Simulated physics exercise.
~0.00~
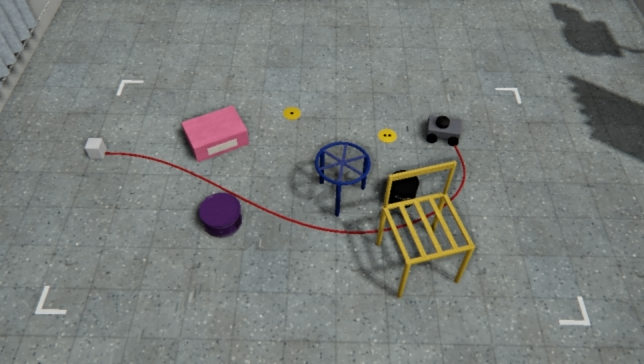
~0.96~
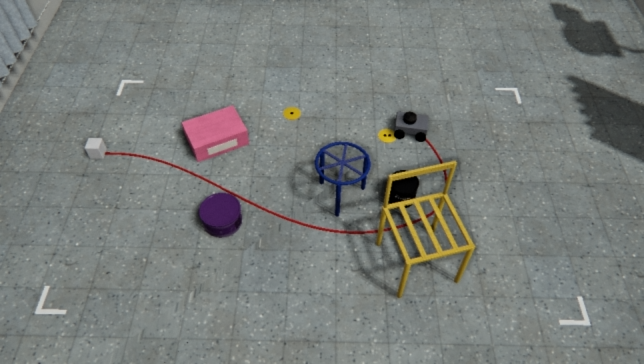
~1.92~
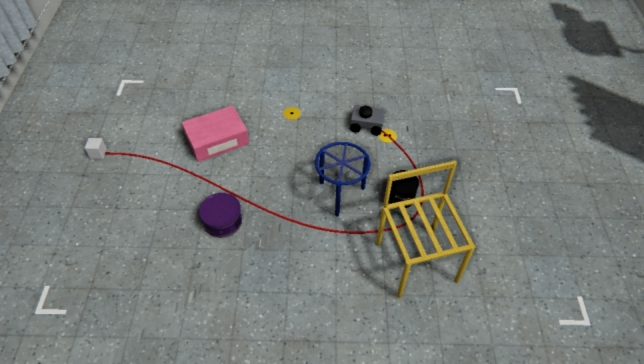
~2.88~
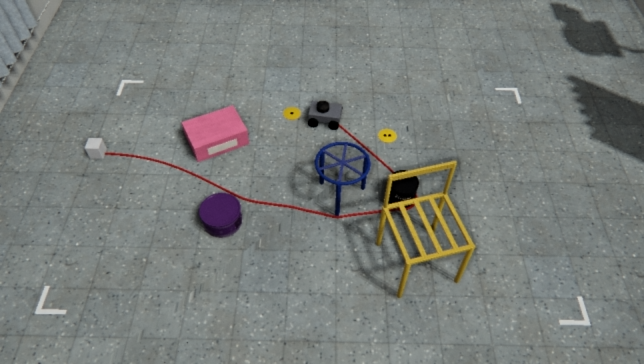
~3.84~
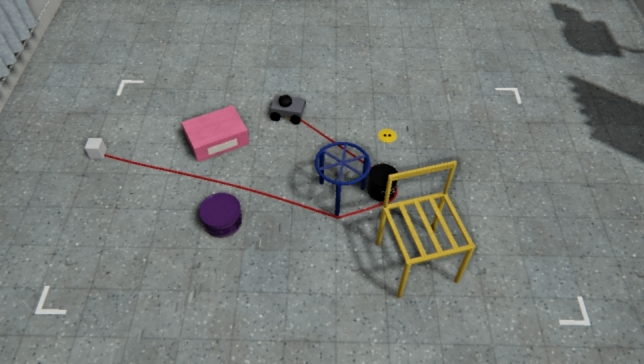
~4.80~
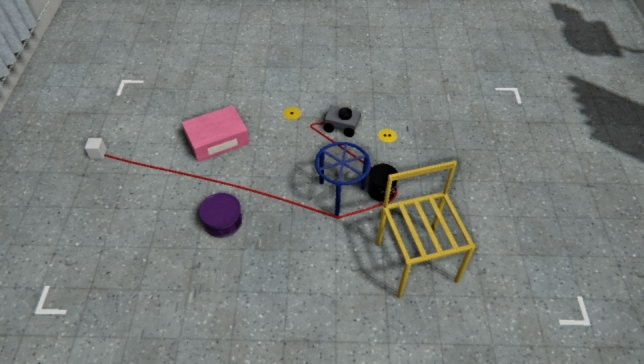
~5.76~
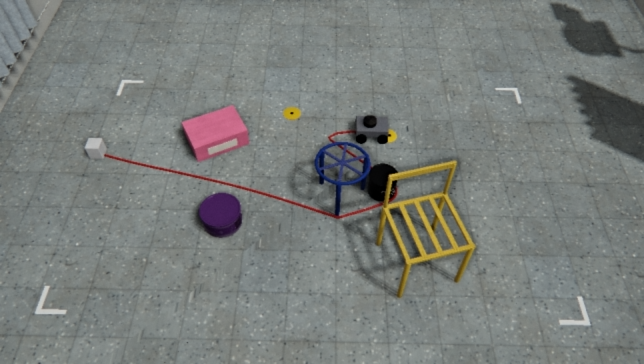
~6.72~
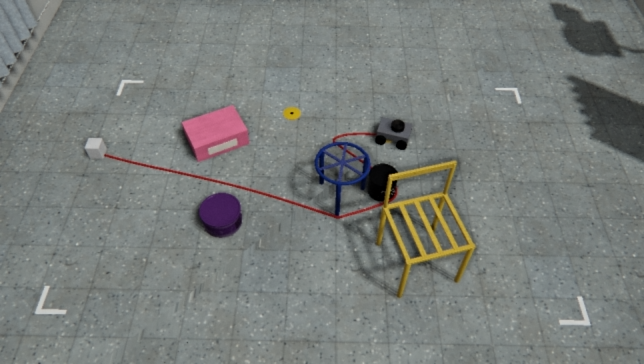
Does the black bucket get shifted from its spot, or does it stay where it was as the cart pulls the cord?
The black bucket gets shifted. It moves a short way left, toward the blue stool, as the cart pulls the red cord.
A yellow chair stood near a blue stool, two buckets and a pink box as a small cart drove left, its red cord pulling the black bucket slightly left, before the cart headed back right and ended over the right-hand yellow mark.
